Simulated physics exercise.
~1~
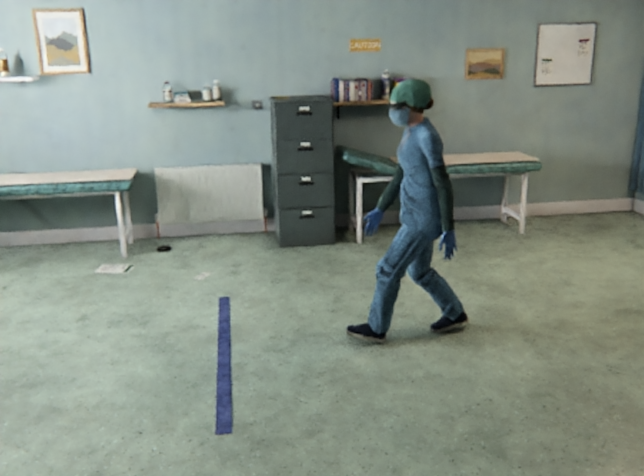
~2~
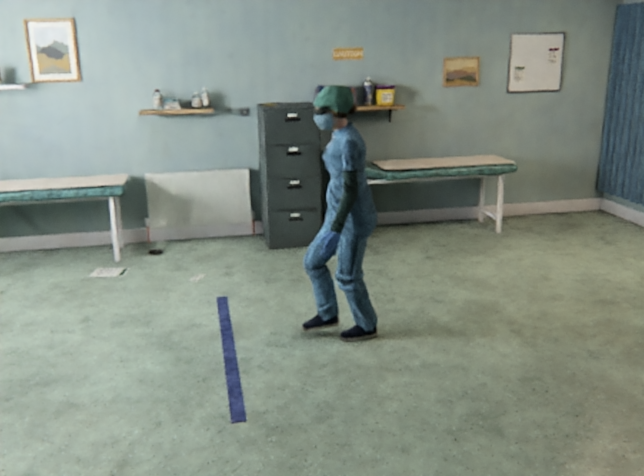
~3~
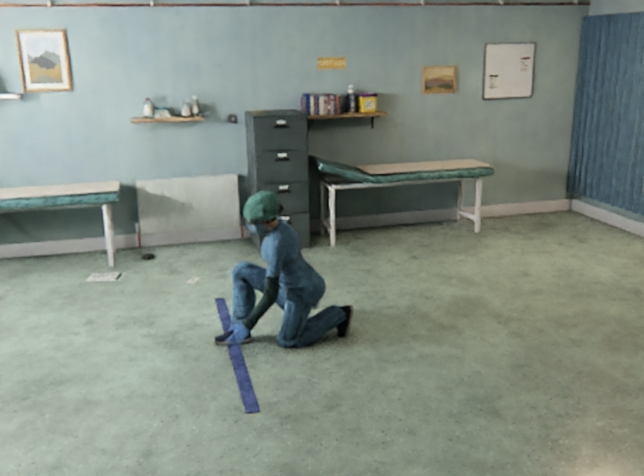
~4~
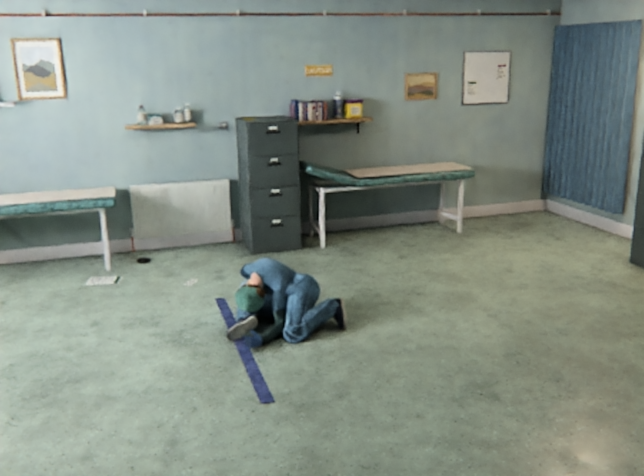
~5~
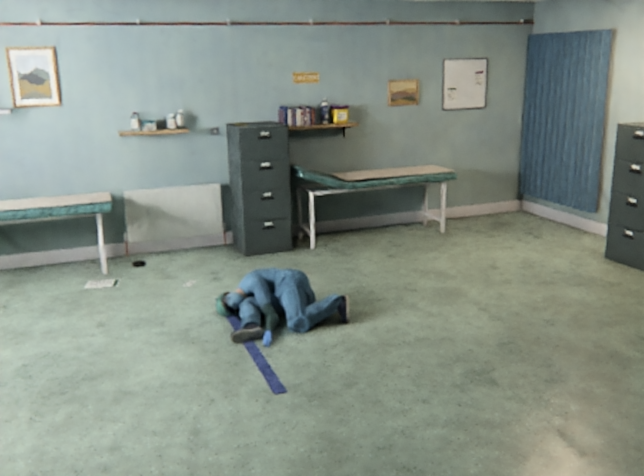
In a clinic room with pale green walls, a person in blue scrubs, a mask and a green cap walked left towards a blue strip on the floor, sank down beside it, folded forward and ended up curled low on the floor at the strip.
